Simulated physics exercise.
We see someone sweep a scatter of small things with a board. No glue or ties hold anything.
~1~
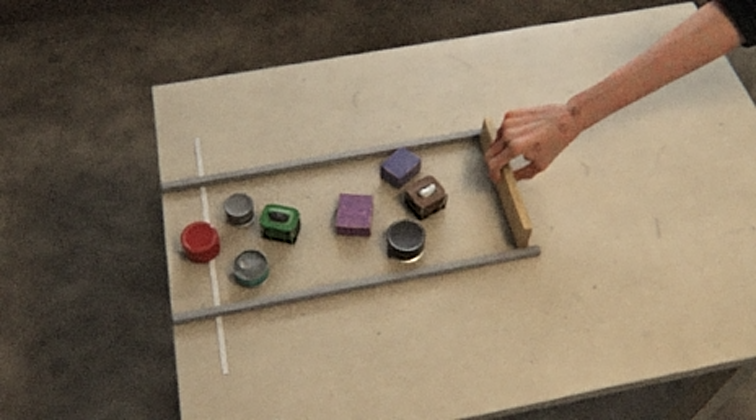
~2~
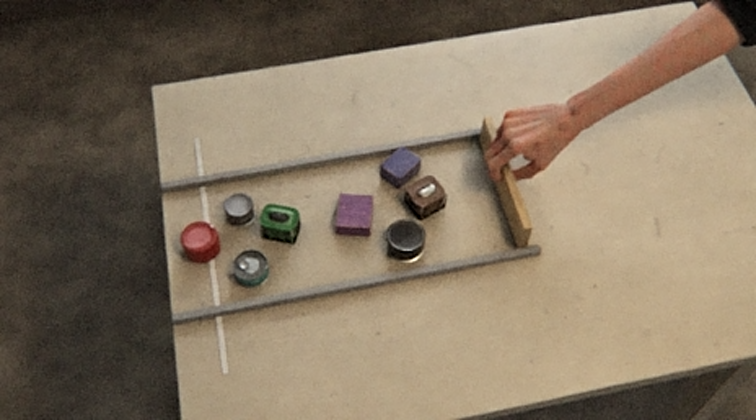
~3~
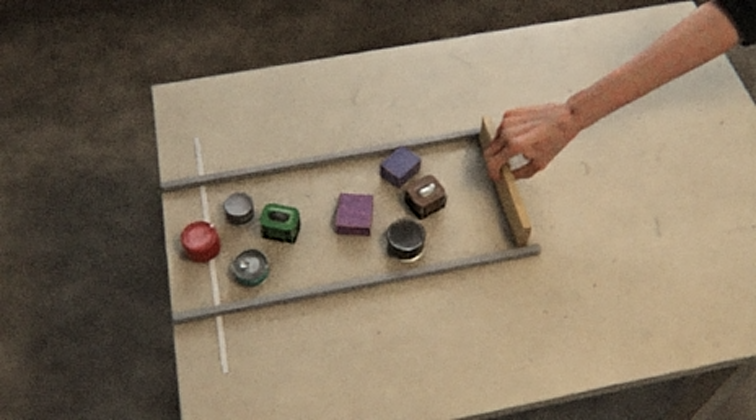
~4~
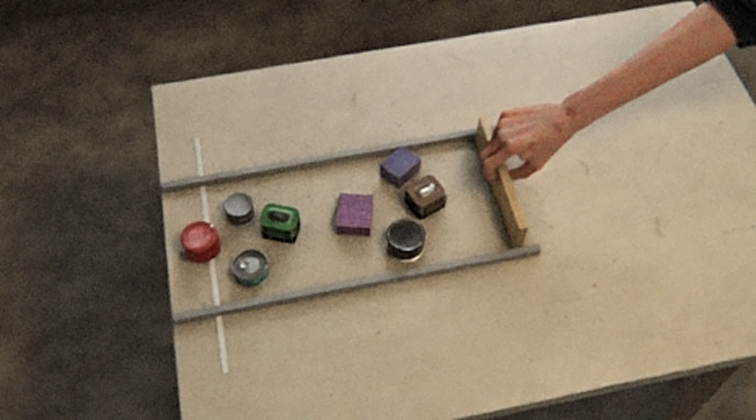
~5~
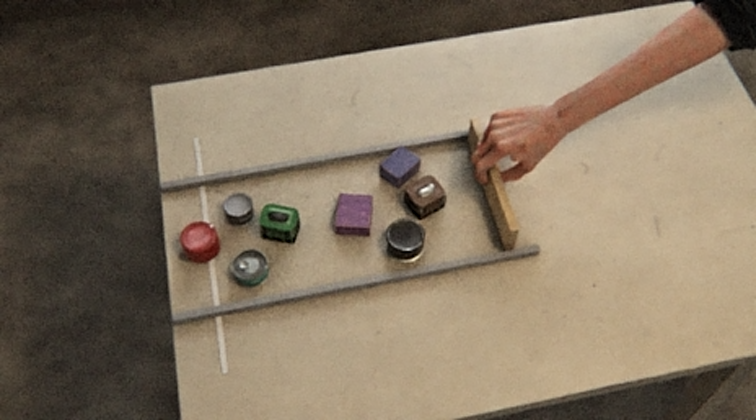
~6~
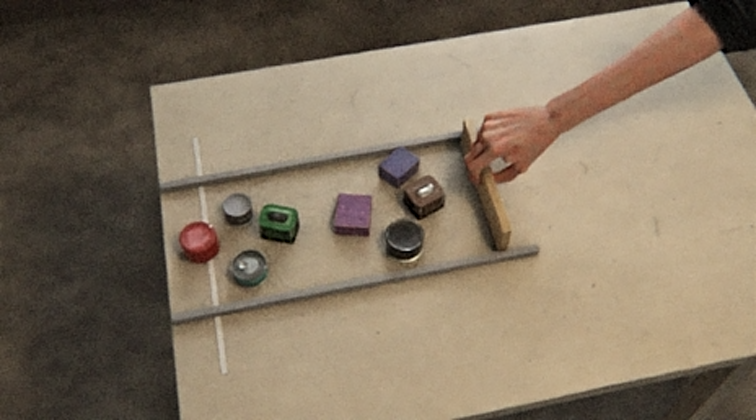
Hand sliding a wooden board slightly left between two rails, while the scattered tins, blocks and red lid stay still.
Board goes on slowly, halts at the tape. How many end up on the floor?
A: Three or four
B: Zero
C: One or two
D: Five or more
A.
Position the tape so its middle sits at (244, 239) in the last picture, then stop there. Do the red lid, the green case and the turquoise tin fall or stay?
Observed: Red lid slides off; green case slides off; turquoise tin hangs on.
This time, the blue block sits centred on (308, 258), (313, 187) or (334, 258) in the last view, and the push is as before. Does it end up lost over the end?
Place by place: It is pushed off, it is safe, it is pushed off.
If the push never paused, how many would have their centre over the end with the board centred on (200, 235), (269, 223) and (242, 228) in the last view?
The counts are 5, 1 and 2, in that order.
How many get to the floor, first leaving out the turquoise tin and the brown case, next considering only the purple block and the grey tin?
The counts: 2 and 3.
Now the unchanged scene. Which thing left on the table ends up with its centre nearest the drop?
Result - foremost is the grey tin.
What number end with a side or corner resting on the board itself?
Result: 3 in all.
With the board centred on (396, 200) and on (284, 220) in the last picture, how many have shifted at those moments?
It comes to 4 for the first spot, 8 for the other.
A little later, none off yet; red lid at rest near (200, 242); grey tin at rest near (239, 210); turquoise tin at rest near (250, 269).
Next, none off yet; red lid shifted a little near (178, 246); grey tin at rest near (235, 209); turquoise tin at rest near (250, 269).
When it is over, the number that fall off is three or four; down, purple block, green case, turquoise tin and red lid.
